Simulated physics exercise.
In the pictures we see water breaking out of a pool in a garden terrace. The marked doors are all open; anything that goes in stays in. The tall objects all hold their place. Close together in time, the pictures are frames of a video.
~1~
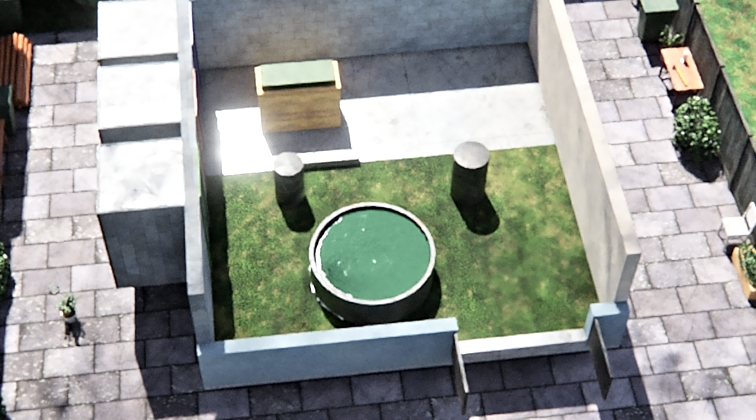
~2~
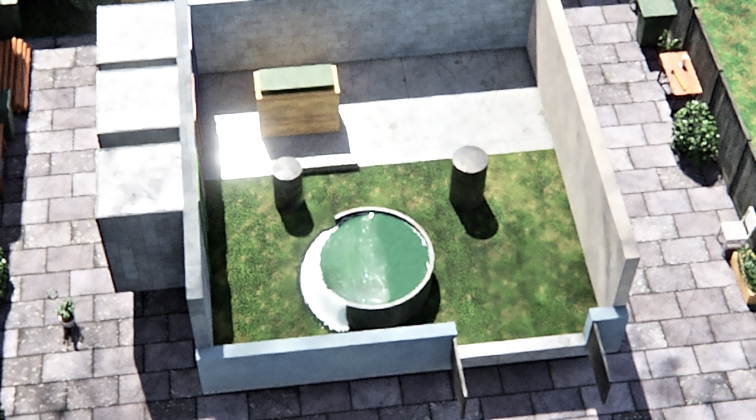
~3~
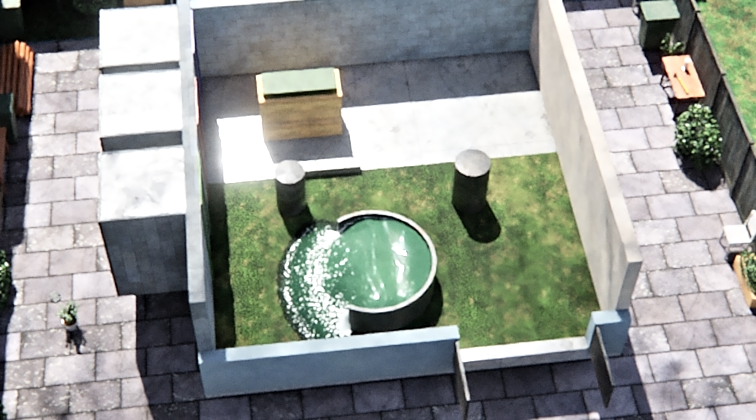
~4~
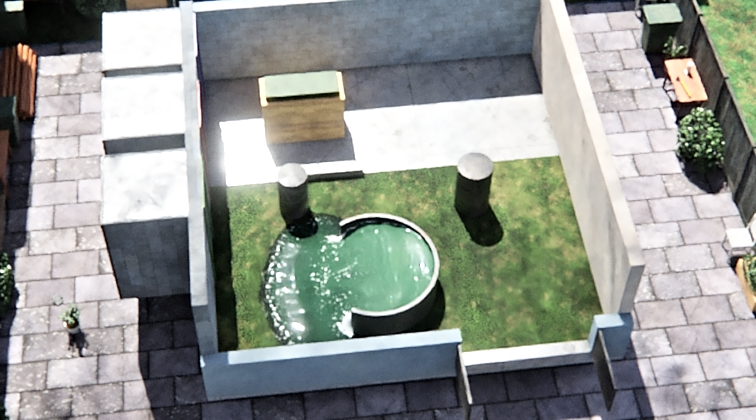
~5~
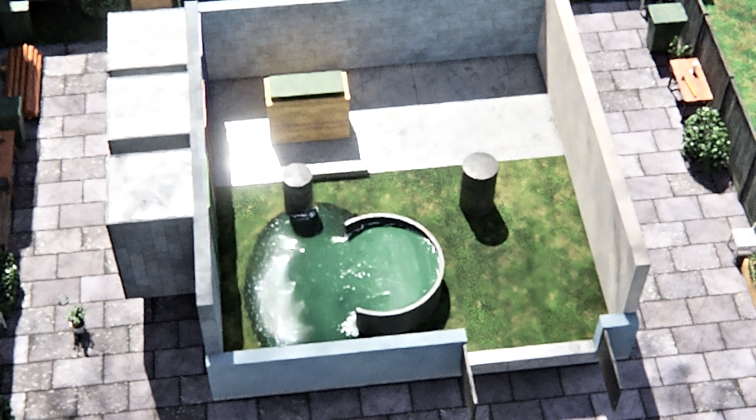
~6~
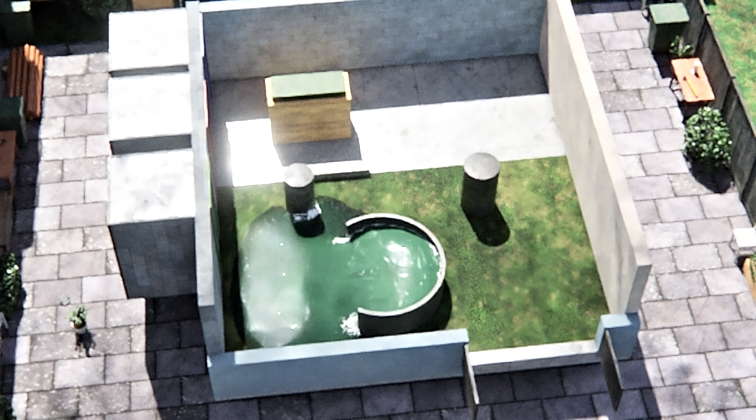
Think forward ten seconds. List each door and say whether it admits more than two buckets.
The blue door will be within bounds. The green door will be within bounds. The red door will be over the limit.
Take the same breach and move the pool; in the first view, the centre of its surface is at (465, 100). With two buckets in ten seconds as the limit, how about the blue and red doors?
Blue: Above; red: Above.
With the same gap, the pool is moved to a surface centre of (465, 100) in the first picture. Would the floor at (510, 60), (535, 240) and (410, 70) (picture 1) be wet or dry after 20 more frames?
The three spots read left dry, left dry, swamped.
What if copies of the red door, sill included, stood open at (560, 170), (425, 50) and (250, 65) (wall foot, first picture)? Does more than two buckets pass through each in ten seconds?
So it goes runs below, then runs below, then runs above.
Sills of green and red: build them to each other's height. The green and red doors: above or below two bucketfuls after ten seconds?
Outcome: Green is swamped; red copes.
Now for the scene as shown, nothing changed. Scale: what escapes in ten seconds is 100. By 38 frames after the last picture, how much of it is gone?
About 45 per cent.
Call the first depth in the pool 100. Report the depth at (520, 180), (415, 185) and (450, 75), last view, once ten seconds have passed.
In order: About 2, 6 and 4 in a hundred.
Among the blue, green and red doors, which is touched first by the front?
The one in green.
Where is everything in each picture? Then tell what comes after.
In the first frame, the round pool at (372, 254) is whole and still.
In the second frame, water pours out at (313, 278) and has run to a hidden place.
In the third frame, the front is at (325, 224), out from the gap at (316, 282).
In the fourth frame, water pours out at (318, 286) and has run to (323, 218).
In the fifth frame, the front is at (326, 207), out from the gap at (323, 286).
In the sixth frame, the front is at (276, 210), out from the gap at (325, 286).
A moment on, water covers 20 % of the floor; the blue door not reached, the green door wet at the sill, nothing in, the red door not reached.
Next, water covers 25 % of the floor; the blue door not reached, the green door wet at the sill, nothing in, the red door under two buckets in.
Then, water covers 35 % of the floor; the blue door wet at the sill, nothing in, the green door wet at the sill, nothing in, the red door under two buckets in.
Later, water covers 55 % of the floor; the blue door under two buckets in, the green door wet at the sill, nothing in, the red door over two buckets in.
In the end, water covers 85 % of the floor; the blue door under two buckets in, the green door wet at the sill, nothing in, the red door over two buckets in.
